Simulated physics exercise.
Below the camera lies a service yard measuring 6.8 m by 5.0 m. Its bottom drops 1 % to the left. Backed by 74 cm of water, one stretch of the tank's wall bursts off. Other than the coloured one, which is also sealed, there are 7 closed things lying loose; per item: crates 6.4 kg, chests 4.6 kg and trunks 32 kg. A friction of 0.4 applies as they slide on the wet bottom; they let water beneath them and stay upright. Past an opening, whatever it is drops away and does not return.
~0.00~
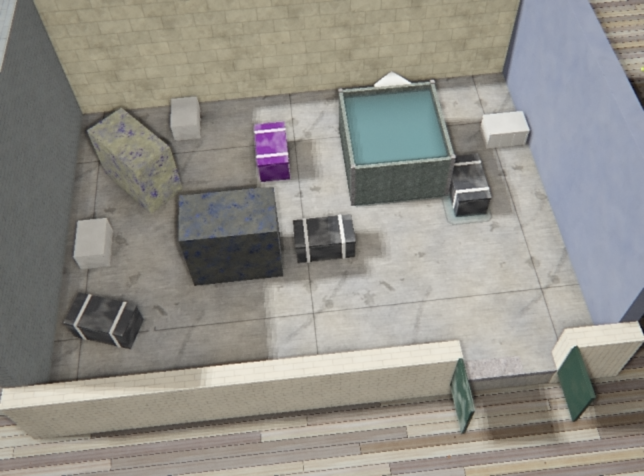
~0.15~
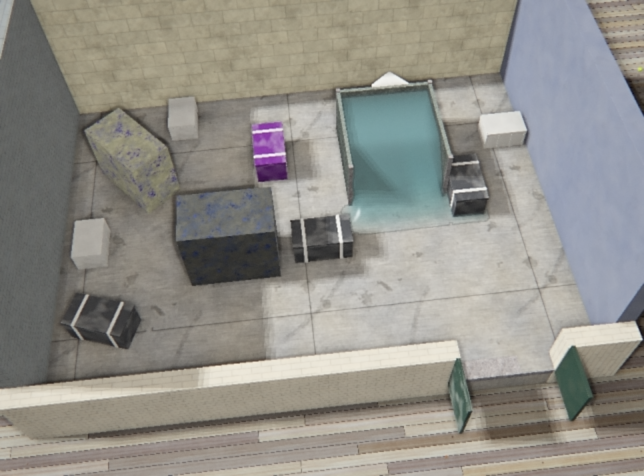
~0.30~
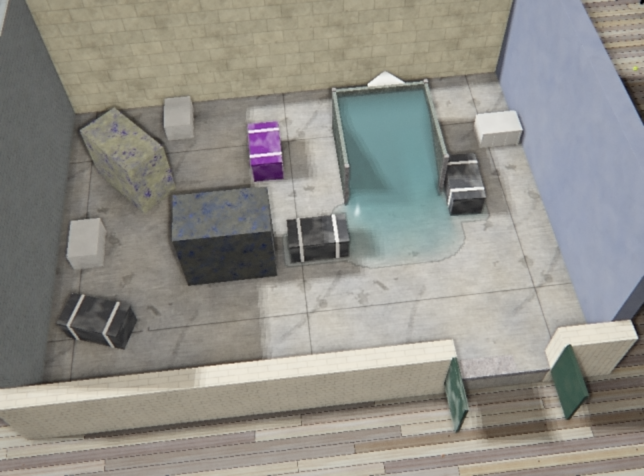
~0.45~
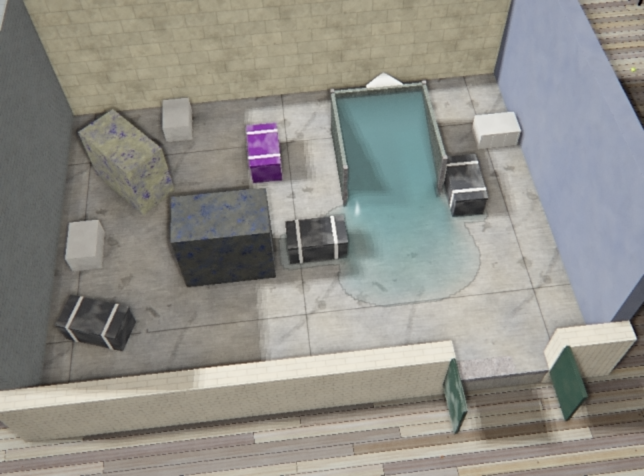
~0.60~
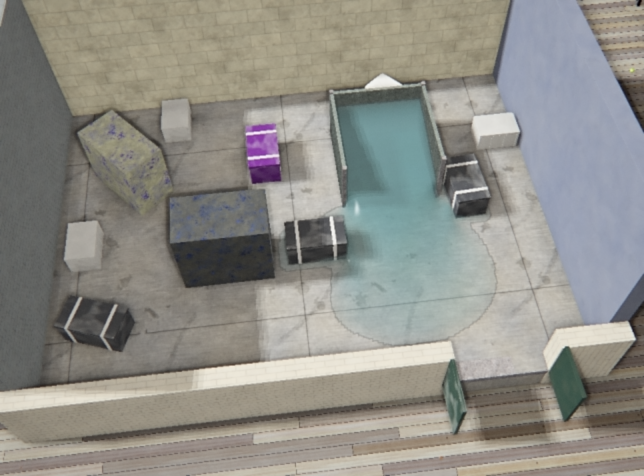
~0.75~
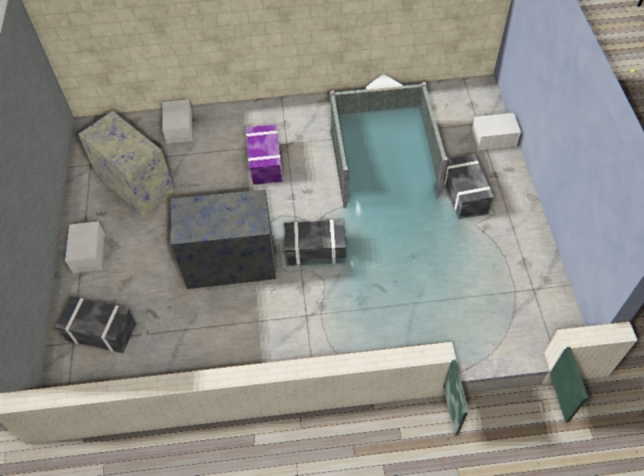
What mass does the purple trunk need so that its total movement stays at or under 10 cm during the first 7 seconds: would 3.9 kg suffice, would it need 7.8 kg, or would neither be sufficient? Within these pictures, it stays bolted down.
It's going to be fine with the lighter option.
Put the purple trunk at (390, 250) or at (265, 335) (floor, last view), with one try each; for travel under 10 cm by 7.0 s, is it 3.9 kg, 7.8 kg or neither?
Taking the two tries in order, both fall short and both fall short.
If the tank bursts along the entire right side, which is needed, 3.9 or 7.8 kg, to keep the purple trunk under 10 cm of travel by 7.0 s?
Result: Both masses insufficient.
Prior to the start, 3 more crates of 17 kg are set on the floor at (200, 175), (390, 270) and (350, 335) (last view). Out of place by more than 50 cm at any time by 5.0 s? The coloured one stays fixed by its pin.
Within it, beyond it, beyond it.
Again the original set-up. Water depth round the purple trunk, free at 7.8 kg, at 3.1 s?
0 cm, roughly.
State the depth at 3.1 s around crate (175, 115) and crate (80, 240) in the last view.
Close to 0 and 1 centimetres.
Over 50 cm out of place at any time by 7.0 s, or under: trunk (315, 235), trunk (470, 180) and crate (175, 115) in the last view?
So, going through them in order, it's beyond, not beyond and not beyond.
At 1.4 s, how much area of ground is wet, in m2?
Wet: Near 11.5 m2.
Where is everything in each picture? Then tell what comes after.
The first picture shows the purple trunk at (271, 143) rests on the ground; 1.8 m2 under water; 0 of 8 have shifted.
The second picture shows the purple trunk at (269, 143) rests on the ground; water covers 2.5 m2; 0 of 8 have shifted.
The third picture shows the purple trunk at (265, 142), on the bottom; water covers 3.5 m2; 0 of 8 have shifted.
The fourth picture shows the purple trunk at (264, 144) rests on the ground; water covers 4.7 m2; 1 of 8 have shifted.
The fifth picture shows the purple trunk at (263, 145) rests on the ground; water covers 6.3 m2; 1 of 8 have shifted.
The sixth picture shows the purple trunk at (264, 146) rests on the ground; 7.9 m2 under water; 1 of 8 have shifted.
After 1.4 s the purple trunk would be 0 cm from its start with 3.9 kg and 0 cm from its start with 7.8 kg; 0 cm of water round it then.
After 3.1 s the purple trunk would be 0 cm from its start with 3.9 kg and 0 cm from its start with 7.8 kg; 0 cm of water round it then.
After 4.9 s the purple trunk would be 0 cm from its start with 3.9 kg and 0 cm from its start with 7.8 kg; 1 cm of water round it then.
After 7.0 s the purple trunk would be 0 cm from its start with 3.9 kg and 0 cm from its start with 7.8 kg; 1 cm of water round it then.
